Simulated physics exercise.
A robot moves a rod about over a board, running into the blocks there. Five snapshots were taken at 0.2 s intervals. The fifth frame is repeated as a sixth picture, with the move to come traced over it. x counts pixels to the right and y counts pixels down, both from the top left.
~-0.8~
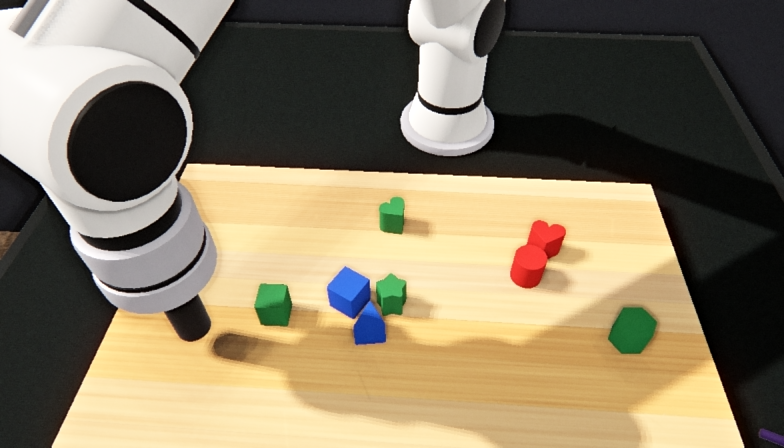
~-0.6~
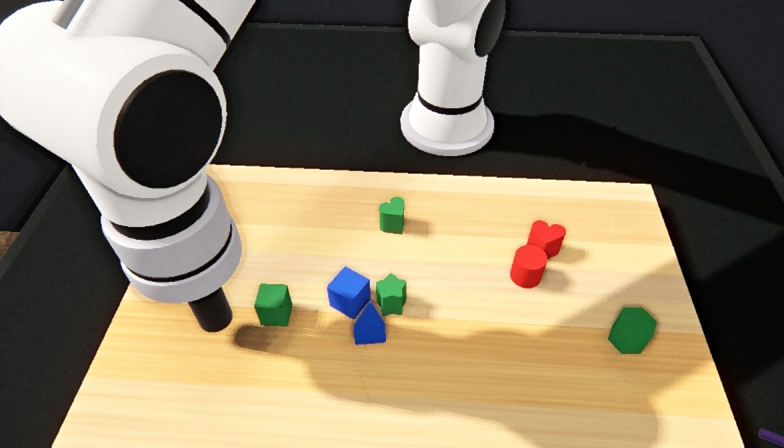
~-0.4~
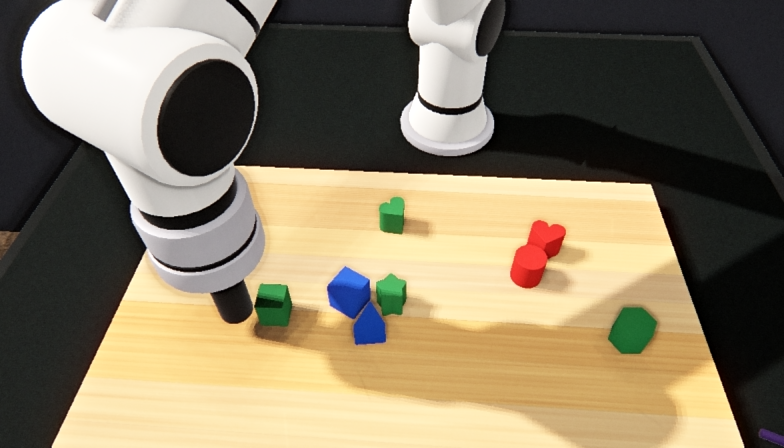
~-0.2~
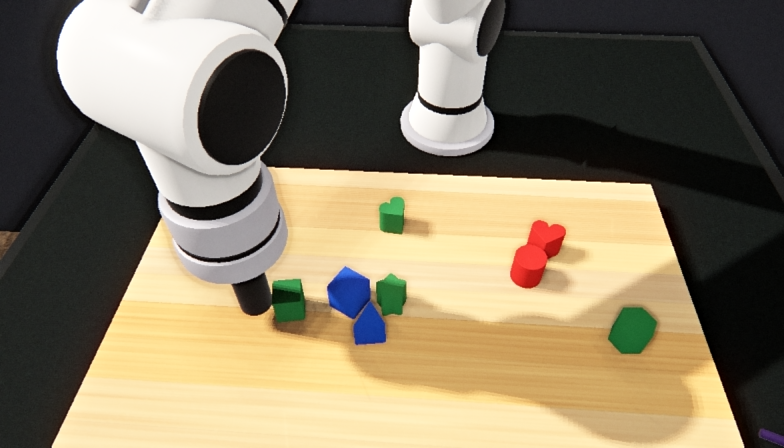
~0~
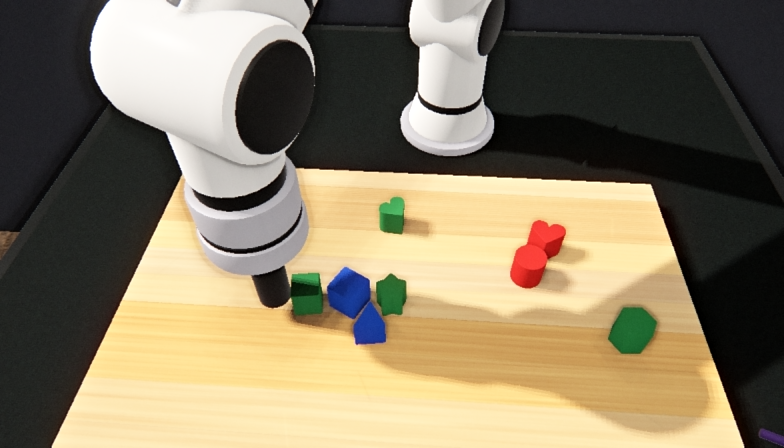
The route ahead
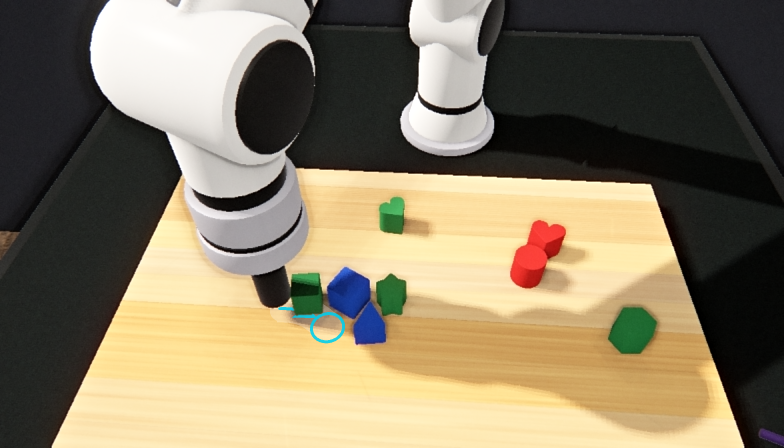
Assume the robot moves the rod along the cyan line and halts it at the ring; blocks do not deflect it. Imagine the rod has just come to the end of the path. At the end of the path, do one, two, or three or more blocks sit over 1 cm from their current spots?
The way I see it, the answer is three or more.
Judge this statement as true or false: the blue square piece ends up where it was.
False.
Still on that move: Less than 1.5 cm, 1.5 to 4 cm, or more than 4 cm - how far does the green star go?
The block winds up 1.5 to 4 cm from where it is now.
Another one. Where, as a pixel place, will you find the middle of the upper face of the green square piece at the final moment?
It should be at (354, 298) by then.
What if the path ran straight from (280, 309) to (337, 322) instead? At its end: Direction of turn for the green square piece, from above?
The green square piece rotates counterclockwise.
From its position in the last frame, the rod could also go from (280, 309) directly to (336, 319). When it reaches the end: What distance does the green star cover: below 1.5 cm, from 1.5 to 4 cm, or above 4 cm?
Movement: 1.5 to 4 cm.
The drawn path runs from (280, 309) by way of (298, 310) and (315, 316) to (328, 327).
What follows on the original path. Halfway along, rod (304, 299); green square piece (334, 287); blue square piece (367, 281), turned 25° anticlockwise; green star (398, 286), turned 15° clockwise.
At the end, rod (325, 314); green square piece (354, 298), turned 20° anticlockwise; blue square piece (379, 282), turned 60° anticlockwise; blue triangular piece not moved; green star (411, 283).
